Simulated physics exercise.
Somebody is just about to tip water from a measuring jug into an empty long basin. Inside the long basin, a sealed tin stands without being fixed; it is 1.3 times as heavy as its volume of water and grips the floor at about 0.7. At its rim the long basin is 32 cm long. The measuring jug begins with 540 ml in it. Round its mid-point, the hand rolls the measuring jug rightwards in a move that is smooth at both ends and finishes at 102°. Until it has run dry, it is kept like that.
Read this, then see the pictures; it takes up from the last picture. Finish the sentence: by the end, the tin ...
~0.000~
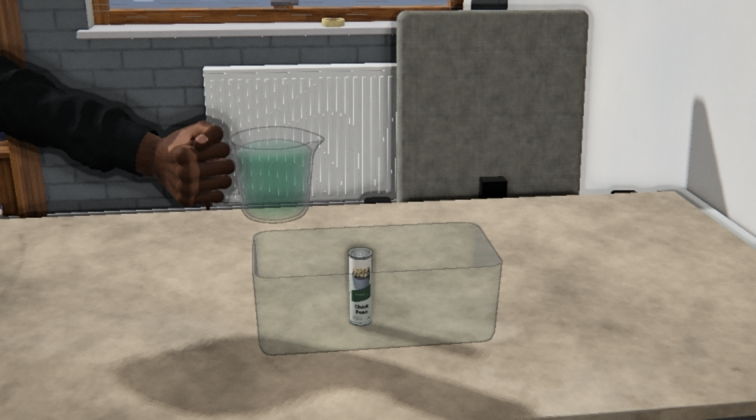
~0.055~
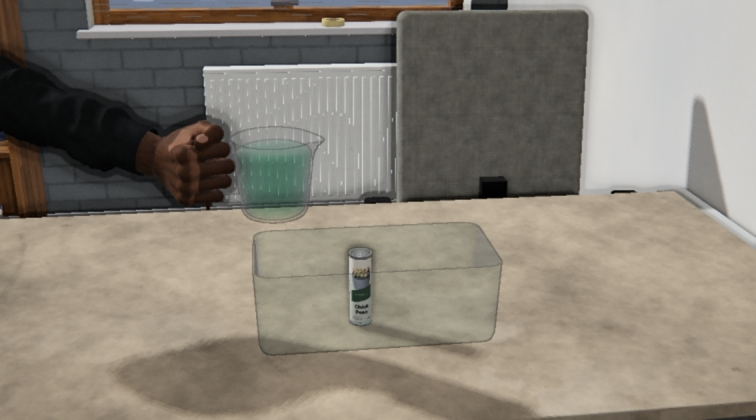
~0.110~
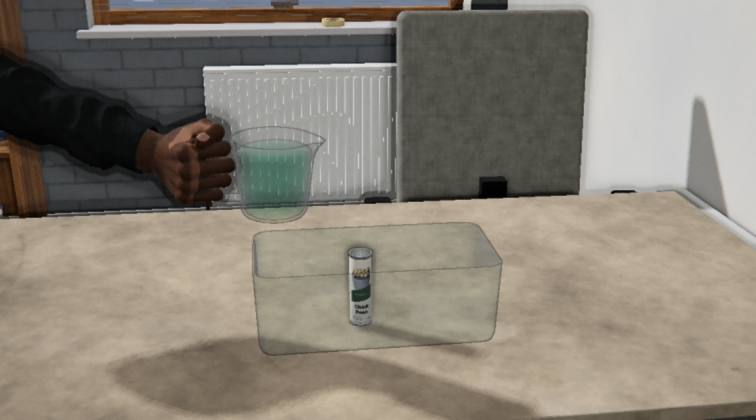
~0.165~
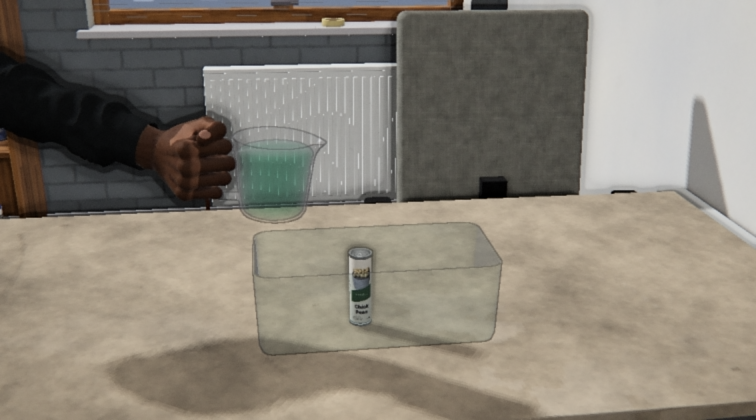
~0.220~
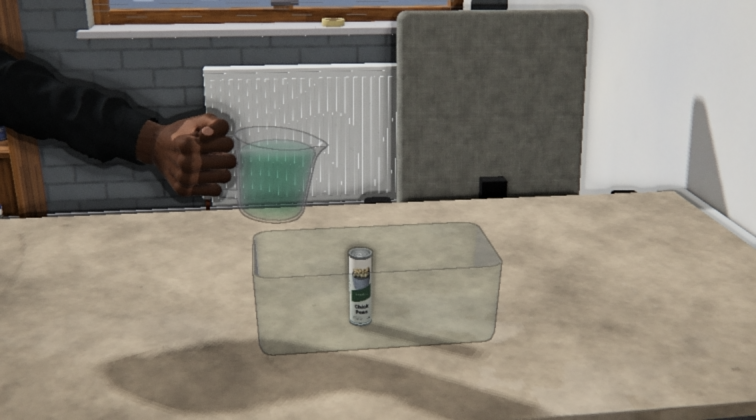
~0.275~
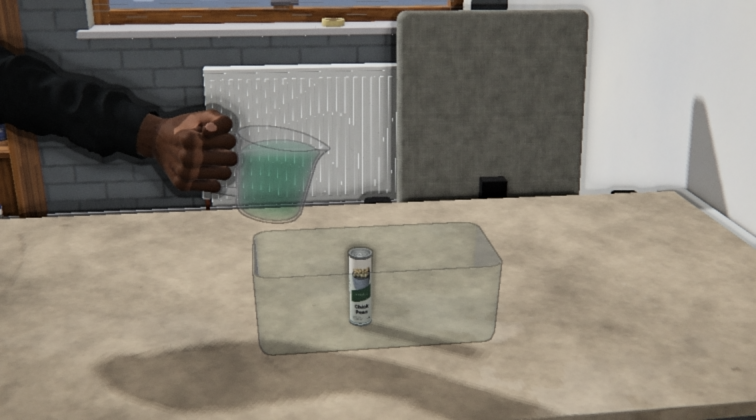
By the end, the tin is still upright.
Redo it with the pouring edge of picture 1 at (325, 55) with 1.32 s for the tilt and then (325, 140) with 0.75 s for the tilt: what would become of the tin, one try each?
First it stays on its base; then it tips over.
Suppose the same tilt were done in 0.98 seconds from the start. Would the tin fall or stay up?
The tin goes over.
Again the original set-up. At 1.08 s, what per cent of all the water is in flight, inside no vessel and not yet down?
Near 14 percent.
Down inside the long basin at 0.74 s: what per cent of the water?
At that time the basin holds about 9 per cent of the liquid.
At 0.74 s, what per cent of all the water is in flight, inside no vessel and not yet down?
16 %.
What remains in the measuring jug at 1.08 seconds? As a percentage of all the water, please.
Around 20 in a hundred.
By 0.74 s the tilt is 60° and 75 per cent is still to pour; the tin stands where it began.
By 1.08 s the tilt is 94° and 20 per cent is still to pour; the tin stands where it began.
By 1.43 s the tilt is 102° and 1 per cent is still to pour; the tin stands where it began.
By 1.82 s the tilt is 102° and 0 per cent is still to pour; the tin stands where it began.
At rest the tin stands where it began.
